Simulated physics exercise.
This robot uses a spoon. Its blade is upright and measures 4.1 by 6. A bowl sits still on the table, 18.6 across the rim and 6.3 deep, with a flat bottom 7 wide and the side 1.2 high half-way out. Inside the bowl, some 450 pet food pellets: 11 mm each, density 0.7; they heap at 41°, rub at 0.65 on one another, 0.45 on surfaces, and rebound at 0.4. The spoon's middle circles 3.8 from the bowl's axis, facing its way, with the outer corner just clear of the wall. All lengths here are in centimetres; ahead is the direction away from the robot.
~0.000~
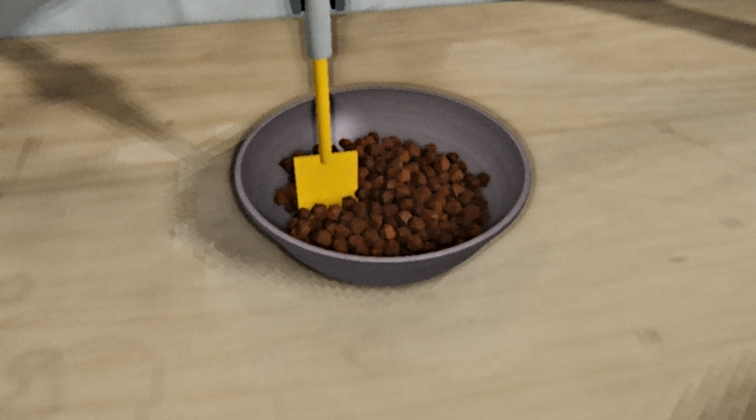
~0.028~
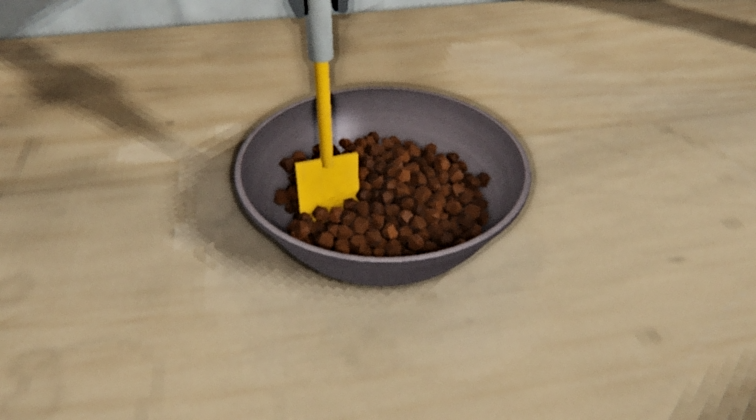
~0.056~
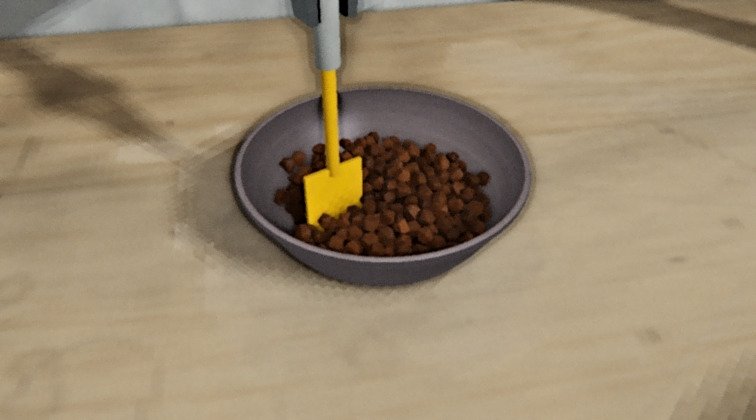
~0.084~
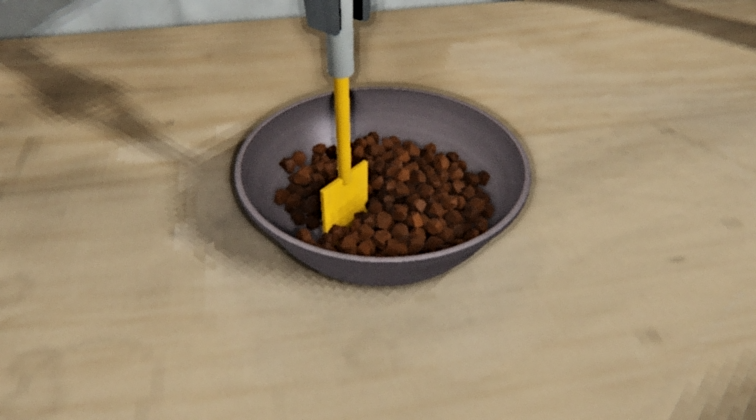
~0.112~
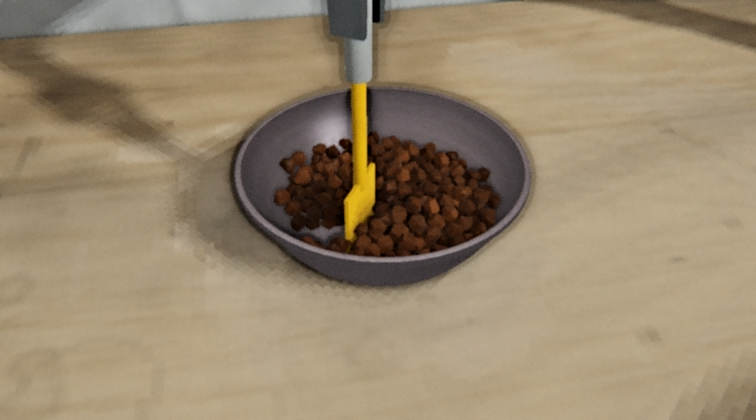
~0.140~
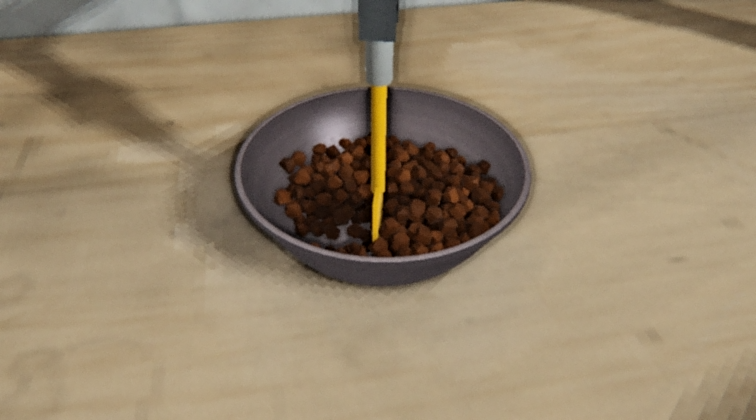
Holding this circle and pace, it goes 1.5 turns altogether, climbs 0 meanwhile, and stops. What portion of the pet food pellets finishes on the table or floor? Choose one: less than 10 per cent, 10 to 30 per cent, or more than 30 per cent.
The share is 10 to 30 per cent.
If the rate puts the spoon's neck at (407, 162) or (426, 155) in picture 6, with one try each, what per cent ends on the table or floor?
About 30 and 40 %.
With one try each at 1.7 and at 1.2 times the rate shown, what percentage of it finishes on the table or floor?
Around 40 percent for the first try and 25 percent for the second.
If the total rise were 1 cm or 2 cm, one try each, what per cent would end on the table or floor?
About 15 per cent on the first try and 15 per cent on the second.
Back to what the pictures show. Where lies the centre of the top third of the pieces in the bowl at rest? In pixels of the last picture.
(432, 149).
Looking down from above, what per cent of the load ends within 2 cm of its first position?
Around 5 per cent.
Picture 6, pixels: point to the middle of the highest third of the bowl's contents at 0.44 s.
Upper-third centre: Approx. (349, 121) px.
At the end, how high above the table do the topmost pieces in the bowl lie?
7.5 cm or so.
After 0.44 s, 255° round, highest piece 9 above the table; 416 in the bowl, 15 on the table or floor, 18 in flight or on the tool.
After 0.73 s, 77° round, highest piece 8 above the table; 376 in the bowl, 68 on the table or floor, 5 in flight or on the tool.
After 1.08 s, 180° round, highest piece 7 above the table; 350 in the bowl, 98 on the table or floor, 1 in flight or on the tool.
After 1.78 s, 180° round, highest piece 7 above the table; 350 in the bowl, 99 on the table or floor.
At rest, 350 in the bowl, 99 on the table or floor. That is 22 % on the table or floor.
